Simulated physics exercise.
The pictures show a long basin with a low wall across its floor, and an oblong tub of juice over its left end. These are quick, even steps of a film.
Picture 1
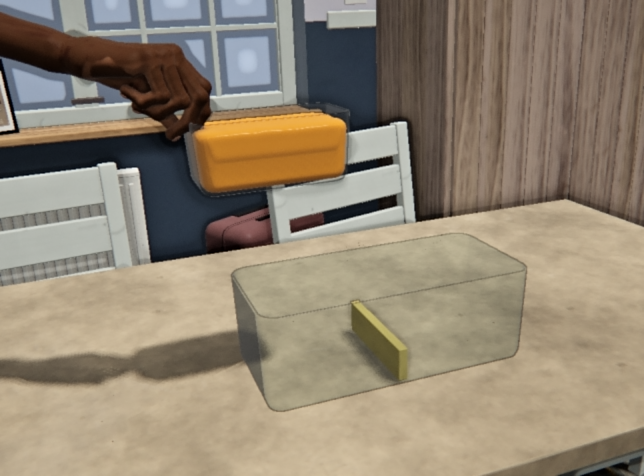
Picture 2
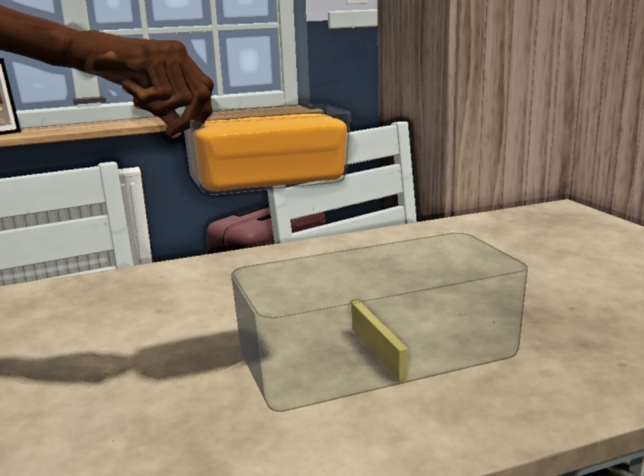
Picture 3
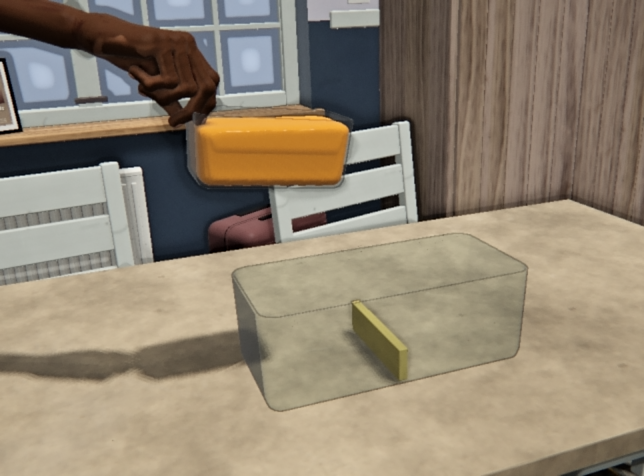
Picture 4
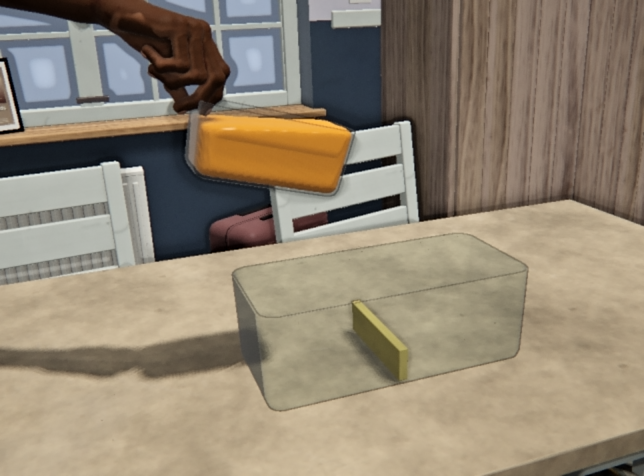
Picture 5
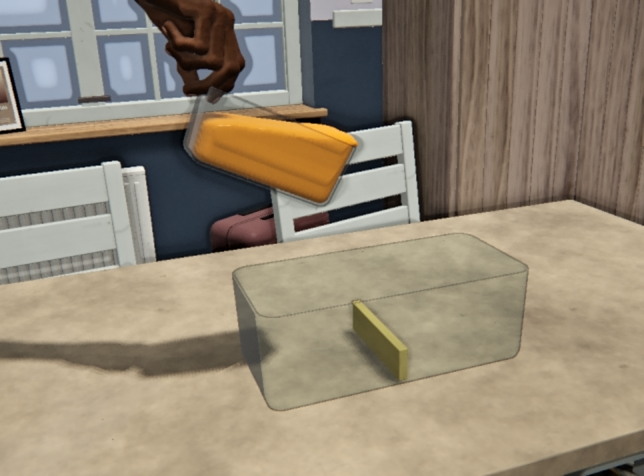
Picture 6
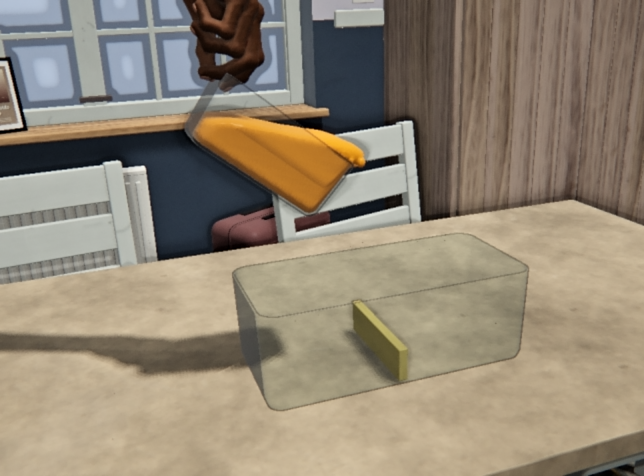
A hand held a clear tub of orange juice above a long see-through basin with a low yellow wall inside, then tilted it rightward, slowly at first, until juice reached over the lower rim.
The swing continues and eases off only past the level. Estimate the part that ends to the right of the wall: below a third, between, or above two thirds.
It comes to from a third to two thirds.
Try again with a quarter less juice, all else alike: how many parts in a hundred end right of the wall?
About 45 per cent.
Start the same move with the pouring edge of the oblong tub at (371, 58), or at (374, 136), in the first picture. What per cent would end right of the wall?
First some 70, then 70 per cent.
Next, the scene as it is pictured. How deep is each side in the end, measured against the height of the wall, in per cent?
The left part 40 per cent, the right part 40.
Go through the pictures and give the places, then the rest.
In the first frame, it leans 0°; its right rim is at (337, 109); the juice meets the walls at (189, 131) and (334, 117); the long basin's rim runs from (244, 295) to (495, 250); the wall's top is at (377, 325).
In the second frame, it leans 2°; its right rim is at (339, 111); the juice meets the walls at (190, 130) and (335, 118).
In the third frame, it leans 7°; its right rim is at (341, 118); the juice meets the walls at (192, 126) and (337, 121).
In the fourth frame, it leans 15°; its right rim is at (344, 129); the juice meets the walls at (194, 122) and (340, 124).
In the fifth frame, it leans 26°; its right rim is at (344, 144); the juice meets the walls at (195, 121) and (339, 135); 3 per cent is over the edge.
In the sixth frame, it leans 39°; its right rim is at (342, 161); the juice meets the walls at (196, 119) and (321, 142); 9 per cent is over the edge.
A moment on, the oblong tub is tipped right over and 10 per cent is still to pour, 11 is left of the wall and 36 right of it.
Next, the oblong tub is tipped right over and 2 per cent is still to pour, 35 is left of the wall and 51 right of it.
Then the oblong tub is tipped right over and 0 per cent is still to pour, 42 is left of the wall and 48 right of it.
Later the oblong tub is tipped right over and 0 per cent is still to pour, 45 is left of the wall and 51 right of it.
Finally, 45 per cent lies left of the wall, 51 right of it and 4 outside.
